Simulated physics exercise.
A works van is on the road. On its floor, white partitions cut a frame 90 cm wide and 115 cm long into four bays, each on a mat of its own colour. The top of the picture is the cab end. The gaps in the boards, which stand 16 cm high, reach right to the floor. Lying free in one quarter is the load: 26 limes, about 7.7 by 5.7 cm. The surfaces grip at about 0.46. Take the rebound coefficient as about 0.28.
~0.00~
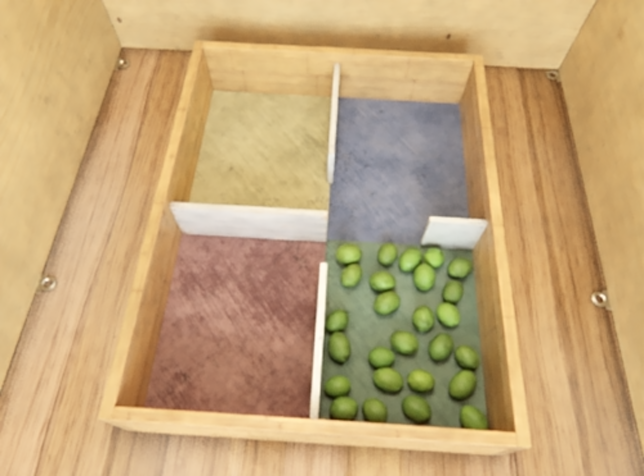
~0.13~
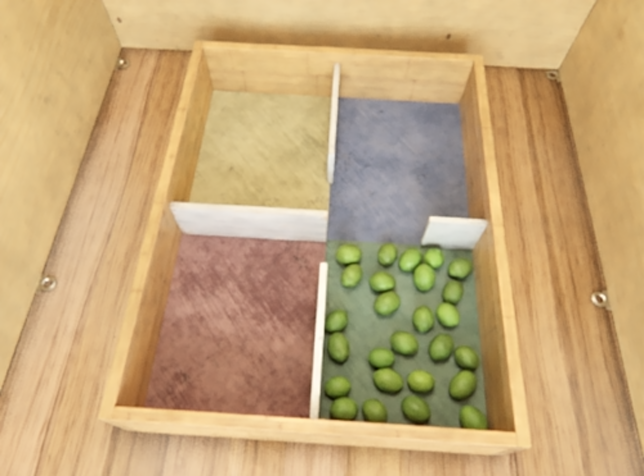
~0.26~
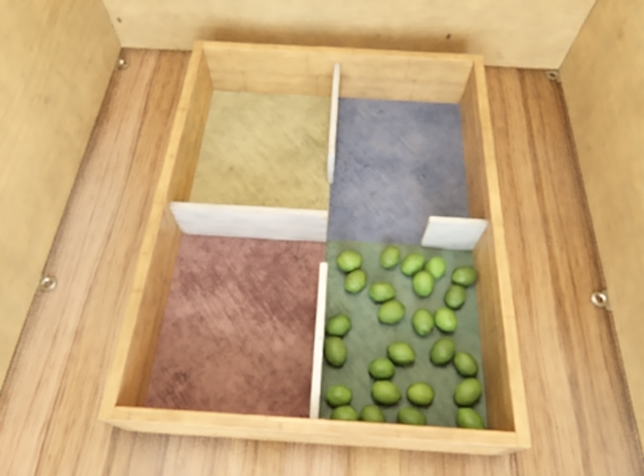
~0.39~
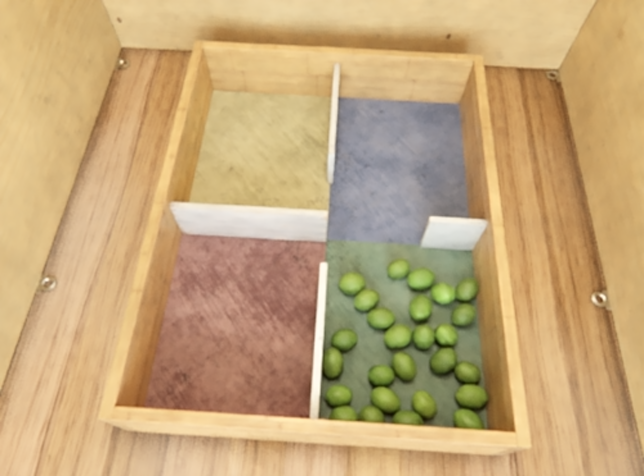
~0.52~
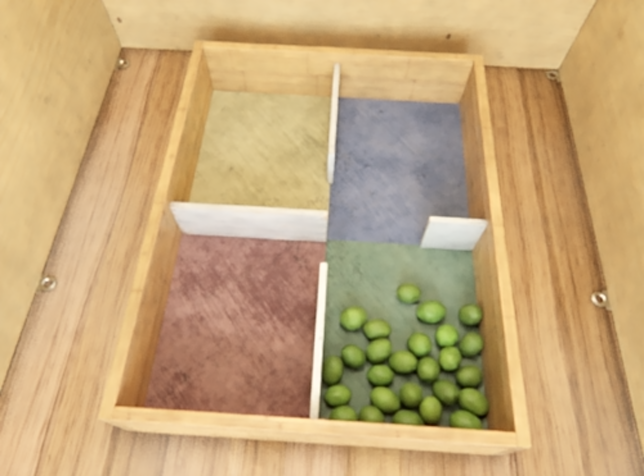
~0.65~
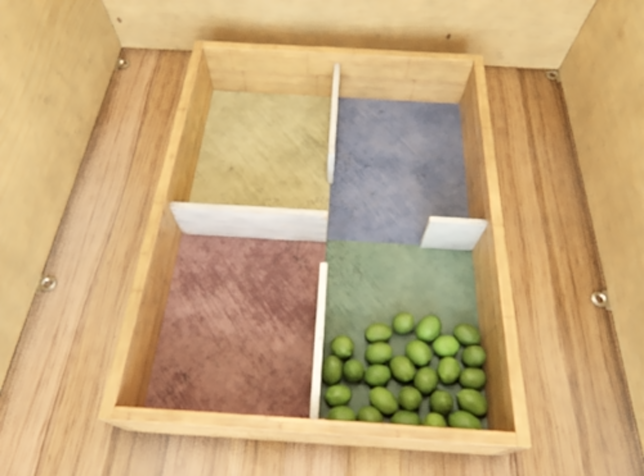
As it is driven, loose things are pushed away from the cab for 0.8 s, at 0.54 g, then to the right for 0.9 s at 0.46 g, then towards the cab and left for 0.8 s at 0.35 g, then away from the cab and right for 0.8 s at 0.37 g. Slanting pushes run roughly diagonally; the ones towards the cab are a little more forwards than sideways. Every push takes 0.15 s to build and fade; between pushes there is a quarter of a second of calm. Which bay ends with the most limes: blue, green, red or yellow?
The green bay.
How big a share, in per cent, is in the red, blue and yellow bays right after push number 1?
Per cent by bay - red: 0, blue: 0, yellow: 0.
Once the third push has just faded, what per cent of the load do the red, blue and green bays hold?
In per cent: Red 0, blue 20 and green 80.
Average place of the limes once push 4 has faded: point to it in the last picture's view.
The mean place is around (433, 331).
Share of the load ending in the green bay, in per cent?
I'd put it at about 80 per cent of them.
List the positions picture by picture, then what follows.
In the first picture, middle of the blue mat (399, 165); middle of the green mat (402, 333); middle of the red mat (240, 323); middle of the yellow mat (264, 158); 26 in the green bay; the lime farthest behind, in the direction of the first push, is at (388, 254).
In the second picture, 26 in the green bay; the lime farthest behind, in the direction of the first push, is at (388, 254).
In the third picture, 26 in the green bay; the lime farthest behind, in the direction of the first push, is at (390, 257).
In the fourth picture, 26 in the green bay; the lime farthest behind, in the direction of the first push, is at (399, 269).
In the fifth picture, 26 in the green bay; the lime farthest behind, in the direction of the first push, is at (409, 293).
In the sixth picture, 26 in the green bay; the lime farthest behind, in the direction of the first push, is at (403, 323).
After push 1 (1.04 s), 26 in the green bay.
After push 2 (2.19 s), 26 in the green bay.
After push 3 (3.24 s), 1 in the red bay, 5 in the blue bay and 20 in the green bay.
After push 4 (4.29 s), 4 in the blue bay and 22 in the green bay.
Final count (at 5.44 s), 4 in the blue bay and 22 in the green bay.
